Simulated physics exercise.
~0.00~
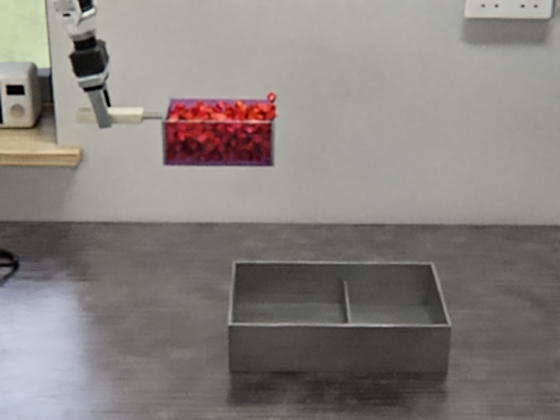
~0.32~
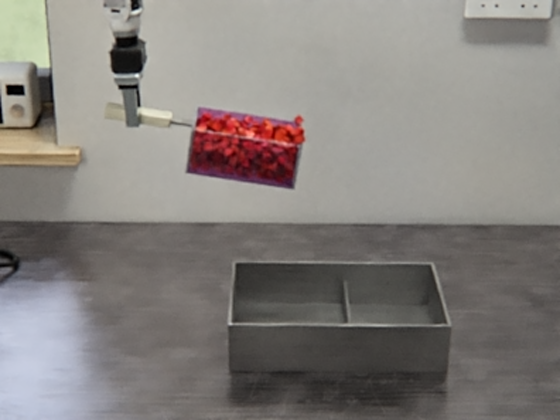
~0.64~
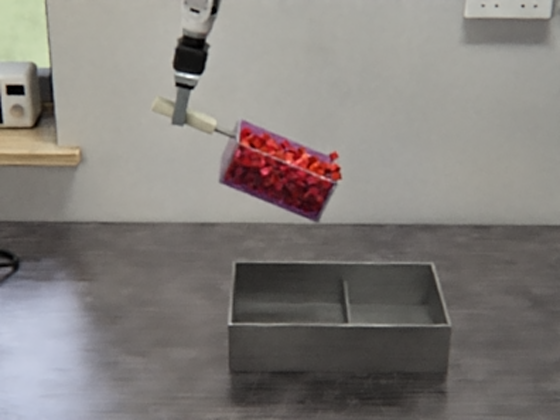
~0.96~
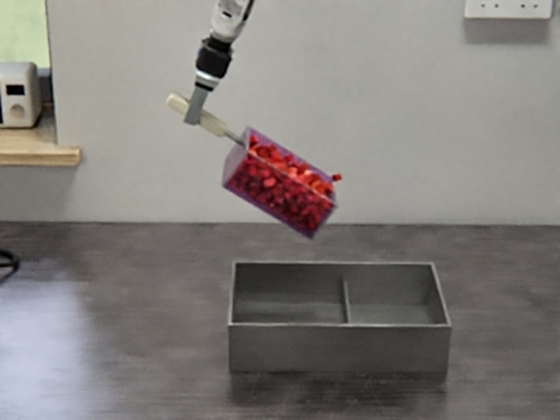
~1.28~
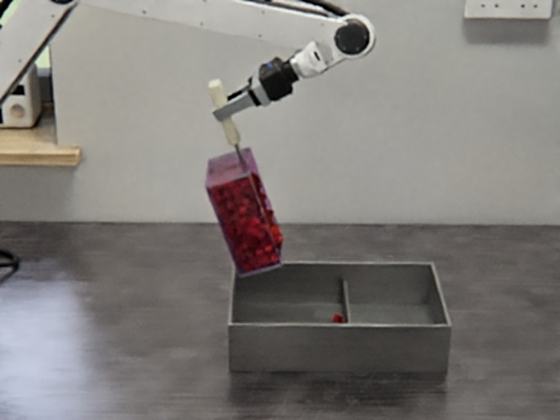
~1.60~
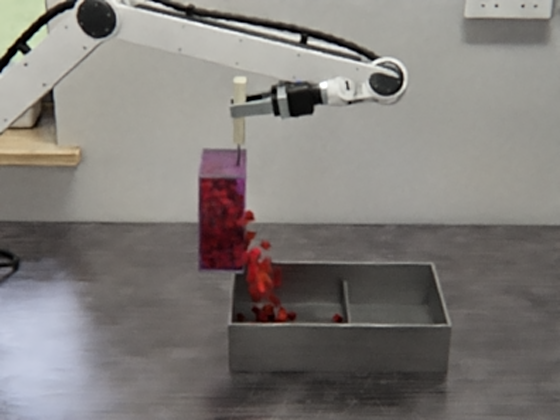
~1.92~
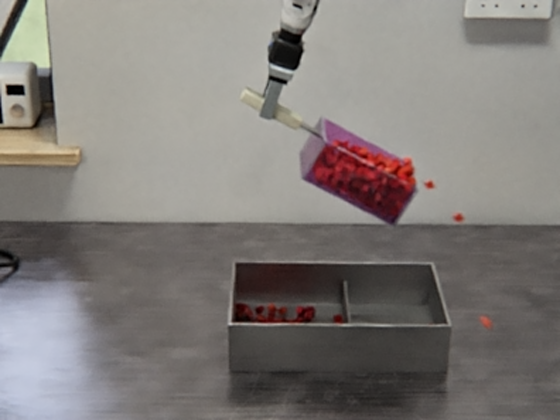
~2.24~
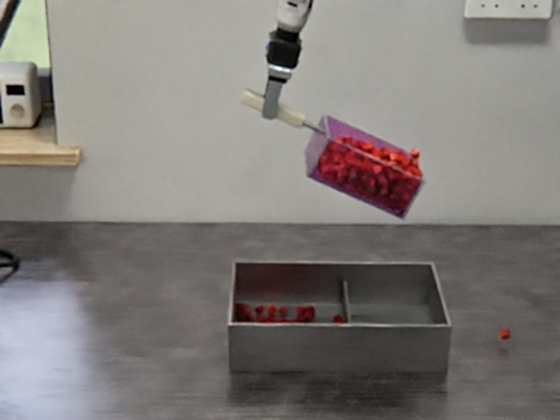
A robot arm tips red pieces from a box into a divided tray, spilling few.
